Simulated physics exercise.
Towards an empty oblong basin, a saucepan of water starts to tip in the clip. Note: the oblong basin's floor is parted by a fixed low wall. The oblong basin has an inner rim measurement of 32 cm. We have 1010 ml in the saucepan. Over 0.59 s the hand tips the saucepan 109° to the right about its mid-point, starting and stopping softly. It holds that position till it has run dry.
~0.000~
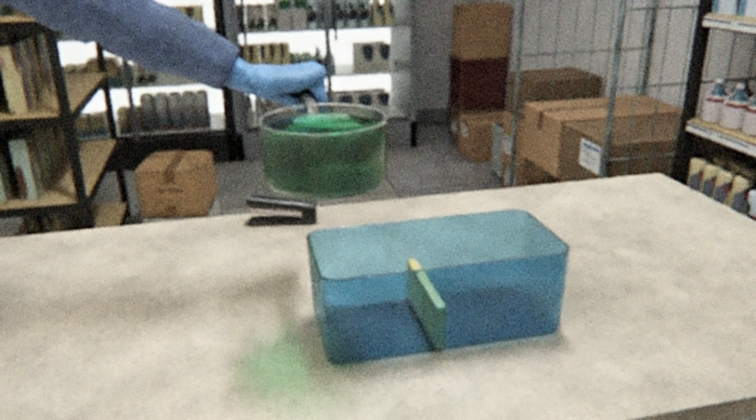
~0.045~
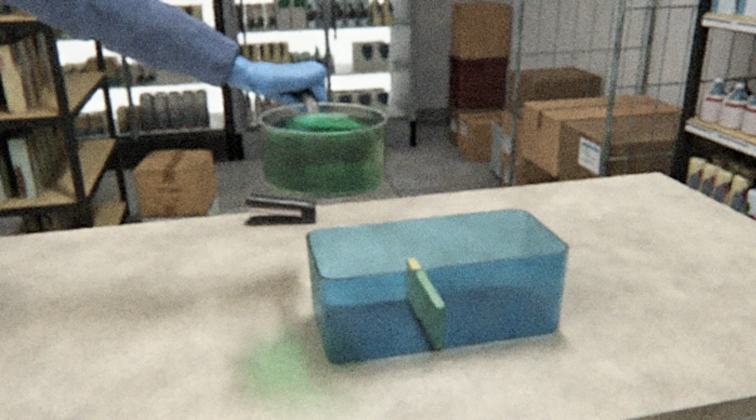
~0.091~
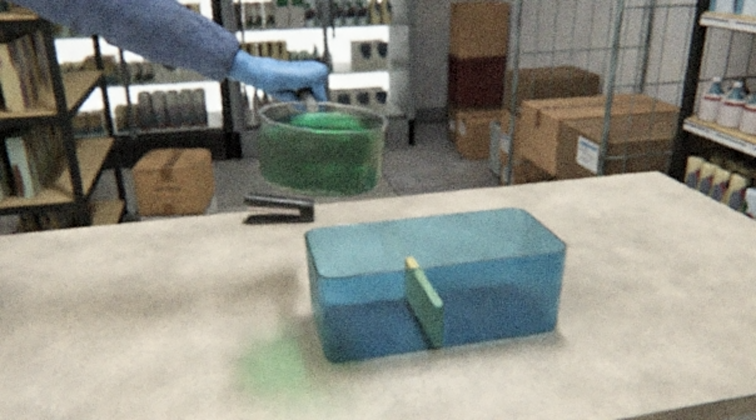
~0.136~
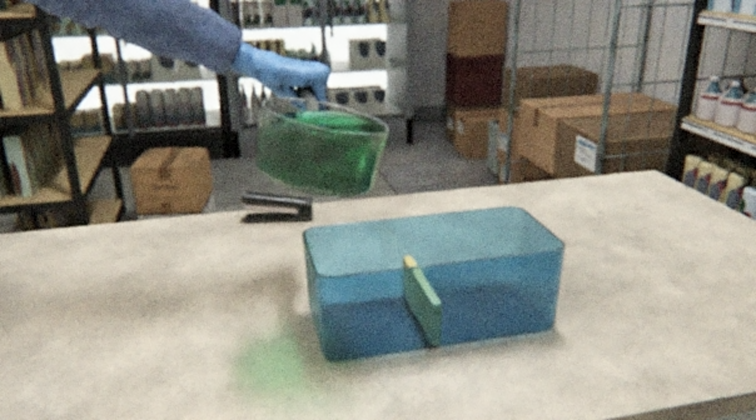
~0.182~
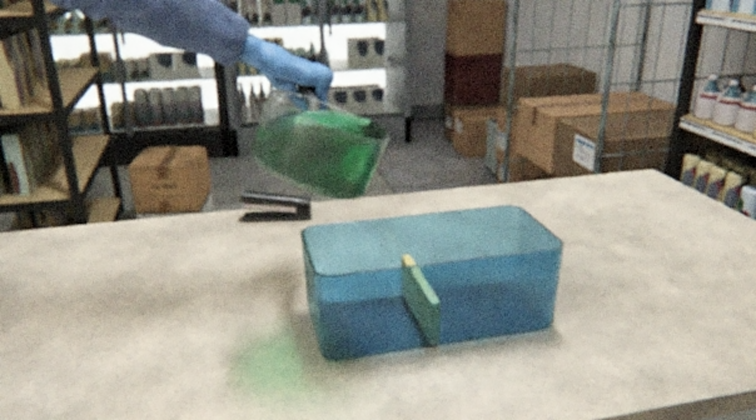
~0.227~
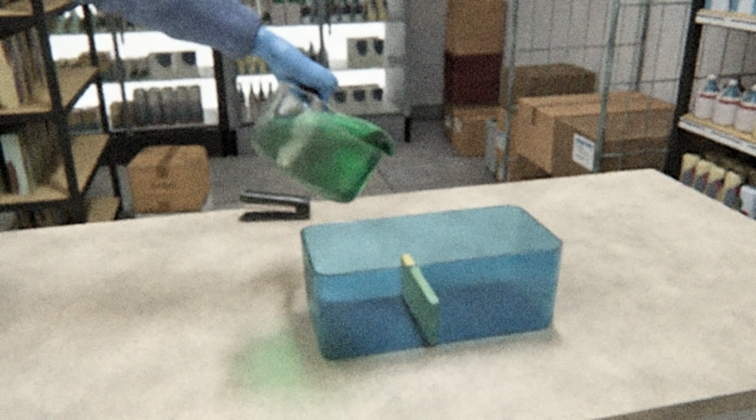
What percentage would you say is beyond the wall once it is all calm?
I would put it at about 44 per cent.
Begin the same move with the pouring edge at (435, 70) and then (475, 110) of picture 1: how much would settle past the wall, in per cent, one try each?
I'd say 90 percent on the first go, 85 percent on the next.
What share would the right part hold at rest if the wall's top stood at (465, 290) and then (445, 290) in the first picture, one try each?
First try about 20 %, second try about 30 %.
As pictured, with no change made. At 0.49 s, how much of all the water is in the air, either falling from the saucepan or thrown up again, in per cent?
Around 40 in a hundred.
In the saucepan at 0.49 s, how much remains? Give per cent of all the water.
At that time about 22 in a hundred parts are still held.
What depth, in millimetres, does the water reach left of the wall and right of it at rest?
Some 28 mm on the left and 20 mm on the right.
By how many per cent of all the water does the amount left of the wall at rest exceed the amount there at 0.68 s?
Roughly 7 in a hundred.
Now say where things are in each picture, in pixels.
It leans 0°; its right rim is at (384, 115); the water meets the walls at (262, 132) and (382, 123); the oblong basin's rim runs from (313, 256) to (547, 230); the wall's top is at (425, 282), in the first picture.
It leans 2°; its right rim is at (385, 116); the water meets the walls at (262, 131) and (382, 123), in the second picture.
It leans 6°; its right rim is at (385, 120); the water meets the walls at (261, 128) and (381, 123), in the third picture.
It leans 14°; its right rim is at (386, 127); the water meets the walls at (262, 125) and (383, 124), in the fourth picture.
It leans 24°; its right rim is at (385, 137); the water meets the walls at (259, 126) and (379, 129); 2 per cent is over the edge, in the fifth picture.
It leans 35°; its right rim is at (384, 150); the water meets the walls at (256, 127) and (381, 139); 6 per cent is over the edge, in the sixth picture.
Then, 0.49 s in, the tilt is 101° and 22 per cent is still to pour, 9 is left of the wall and 29 right of it.
Then, 0.68 s in, the tilt is 109° and 4 per cent is still to pour, 46 is left of the wall and 42 right of it.
Then, 0.87 s in, the tilt is 109° and 0 per cent is still to pour, 49 is left of the wall and 42 right of it.
Then, 1.09 s in, the tilt is 109° and 0 per cent is still to pour, 54 is left of the wall and 44 right of it.
Finally, 54 per cent lies left of the wall, 44 right of it and 3 outside.
